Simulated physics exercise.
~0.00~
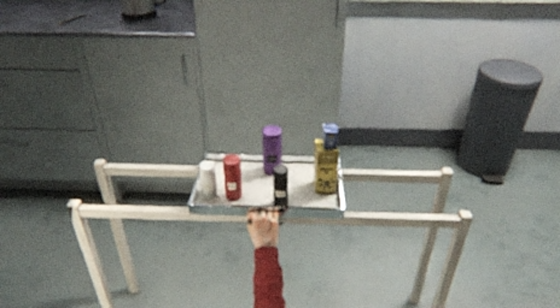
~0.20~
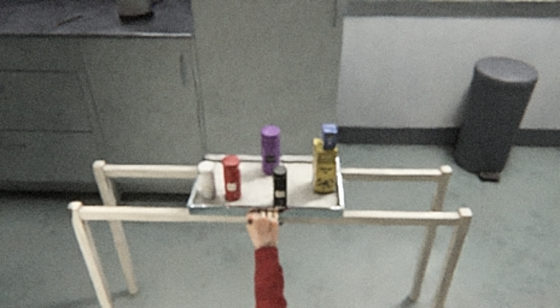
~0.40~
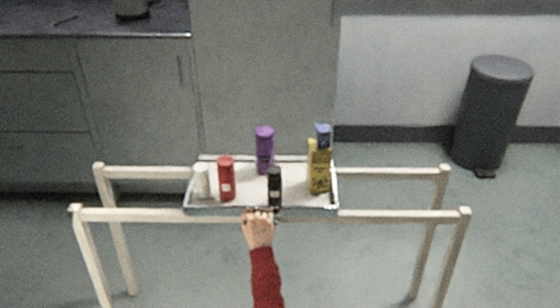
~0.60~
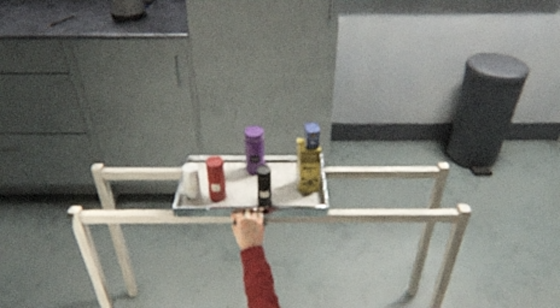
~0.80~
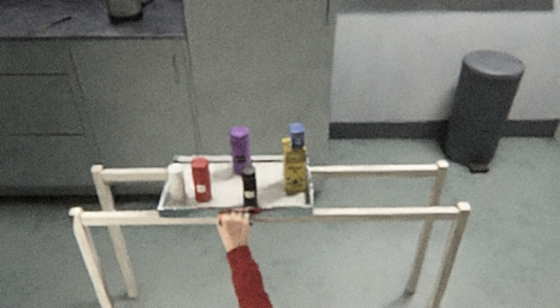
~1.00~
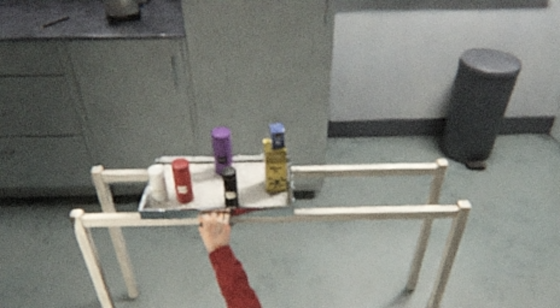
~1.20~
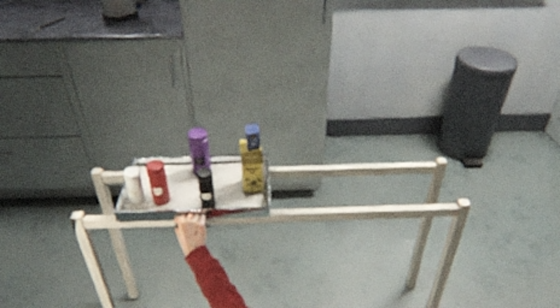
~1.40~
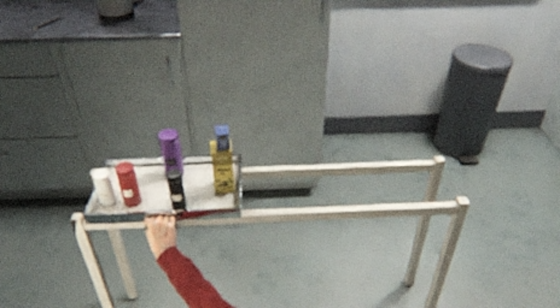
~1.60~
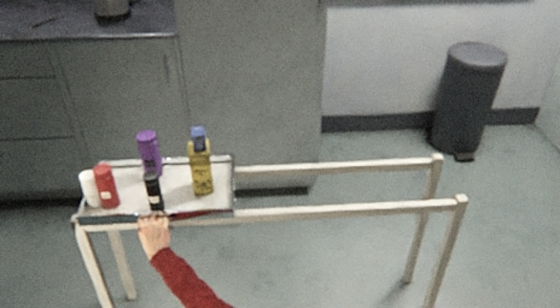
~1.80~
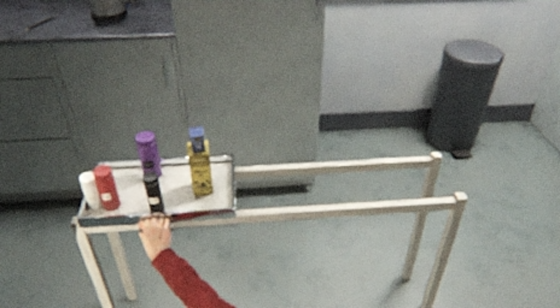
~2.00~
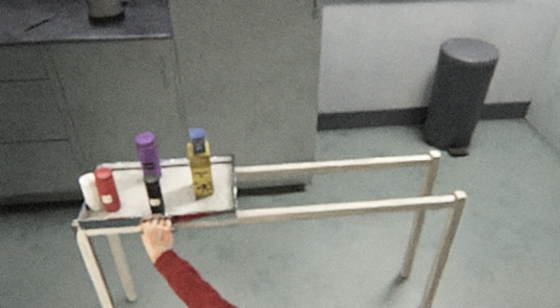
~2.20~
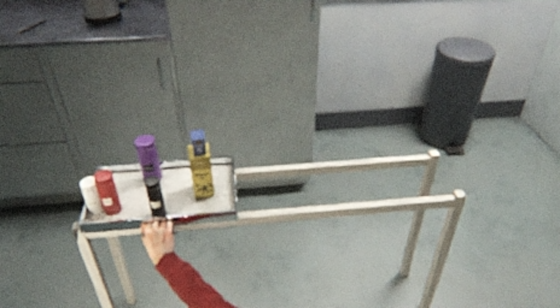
A tray holding upright containers, including white, red, black, purple and yellow ones, slides left along pale rails with a red-sleeved hand at its front edge, gathering speed before stopping at the left end. It stays there, the containers still standing and the hand still at the edge.
